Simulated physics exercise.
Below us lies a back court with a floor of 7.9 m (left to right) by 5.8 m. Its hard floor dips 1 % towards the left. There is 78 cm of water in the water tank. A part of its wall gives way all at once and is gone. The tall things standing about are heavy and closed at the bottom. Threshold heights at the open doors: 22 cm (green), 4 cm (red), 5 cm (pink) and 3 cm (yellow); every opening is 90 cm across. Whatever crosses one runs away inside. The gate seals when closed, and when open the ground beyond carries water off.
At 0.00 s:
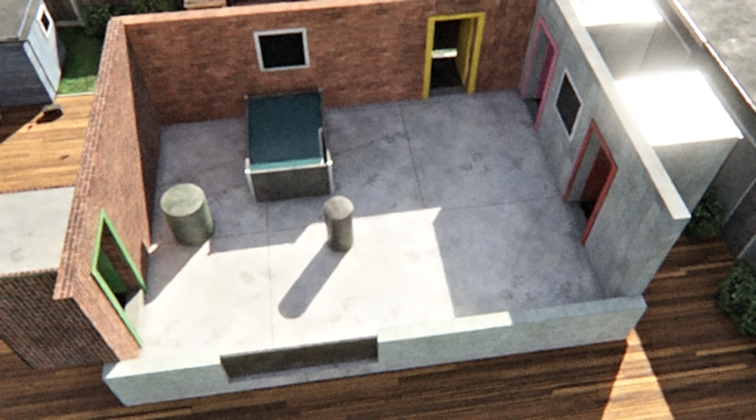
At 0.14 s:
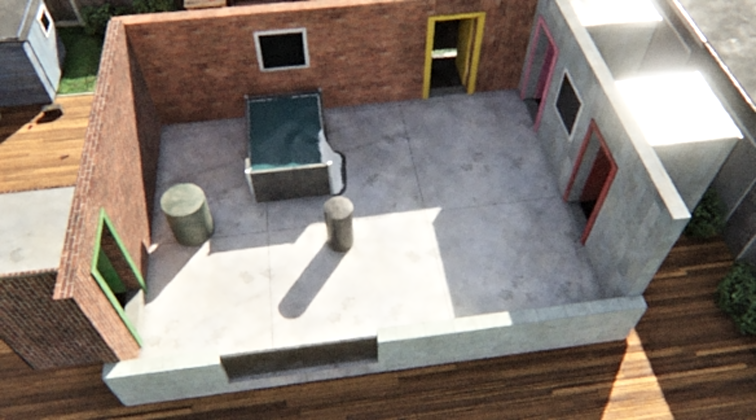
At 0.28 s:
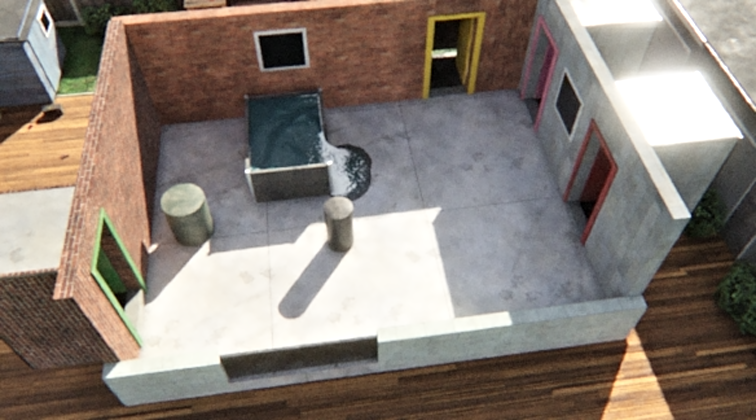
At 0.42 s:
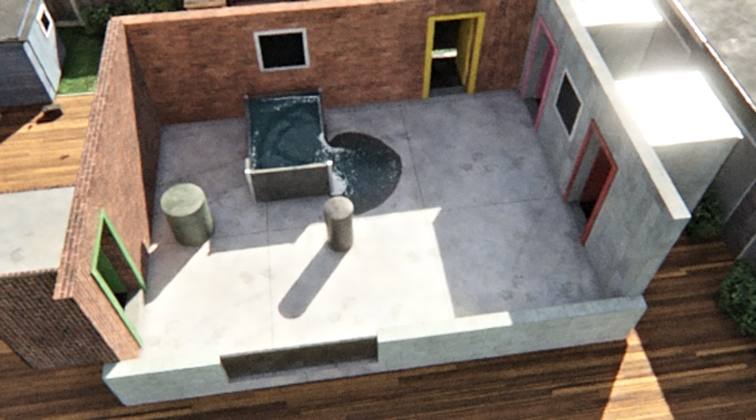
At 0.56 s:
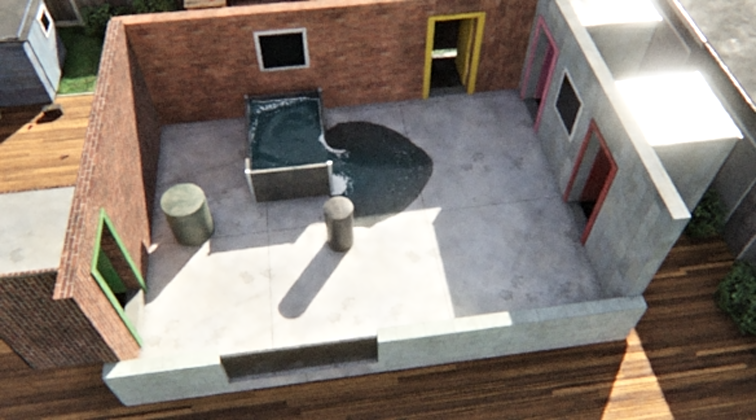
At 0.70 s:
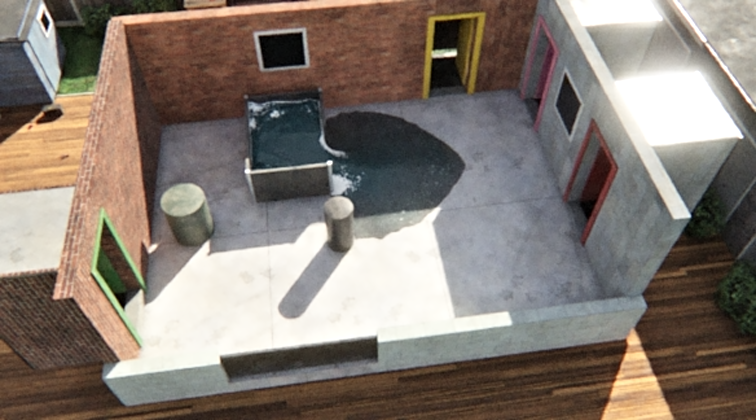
Dark water pours from the right side of a tank and spreads rightward across the courtyard floor.
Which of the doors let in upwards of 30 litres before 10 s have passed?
Within that time: At the green door it stays under the limit; at the red door it exceeds the limit; at the pink door it passes the limit; at the yellow door it exceeds the limit.
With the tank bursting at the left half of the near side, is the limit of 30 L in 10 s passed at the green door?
Then: Green not over.
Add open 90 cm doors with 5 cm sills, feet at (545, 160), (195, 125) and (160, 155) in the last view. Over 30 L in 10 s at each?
In turn: Over, not over, not over.
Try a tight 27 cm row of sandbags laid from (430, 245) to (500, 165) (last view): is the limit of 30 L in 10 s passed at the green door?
Then: Green not over.
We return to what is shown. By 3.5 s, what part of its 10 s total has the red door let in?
About 60 per cent.
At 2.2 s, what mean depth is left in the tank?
Some 36 cm.
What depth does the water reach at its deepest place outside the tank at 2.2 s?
Roughly 26 cm.
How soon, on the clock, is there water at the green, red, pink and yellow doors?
Arrival: Green 8.5 s, red 1.6 s, pink 1.5 s, yellow 1.3 s.
After 1.4 s water covers 35 % of the floor and is deepest (35 cm) near (339, 178); green door not reached, red door not reached, pink door not reached, yellow door 5 cm at the sill, 0 L in.
After 2.2 s water covers 50 % of the floor and is deepest (26 cm) near (513, 91); green door not reached, red door 14 cm at the sill, 19 L in, pink door 15 cm at the sill, 26 L in, yellow door 8 cm at the sill, 7 L in.
After 3.5 s water covers 50 % of the floor and is deepest (21 cm) near (594, 290); green door not reached, red door 11 cm at the sill, 75 L in, pink door 17 cm at the sill, 109 L in, yellow door 7 cm at the sill, 24 L in.
After 6.0 s water covers 55 % of the floor and is deepest (11 cm) near (488, 219); green door not reached, red door 9 cm at the sill, 106 L in, pink door 7 cm at the sill, 175 L in, yellow door 8 cm at the sill, 64 L in.
After 10.0 s water covers 85 % of the floor and is deepest (10 cm) near (141, 350); green door 9 cm at the sill, 0 L in, red door 3 cm at the sill, 127 L in, pink door 4 cm at the sill, 179 L in, yellow door 6 cm at the sill, 99 L in.
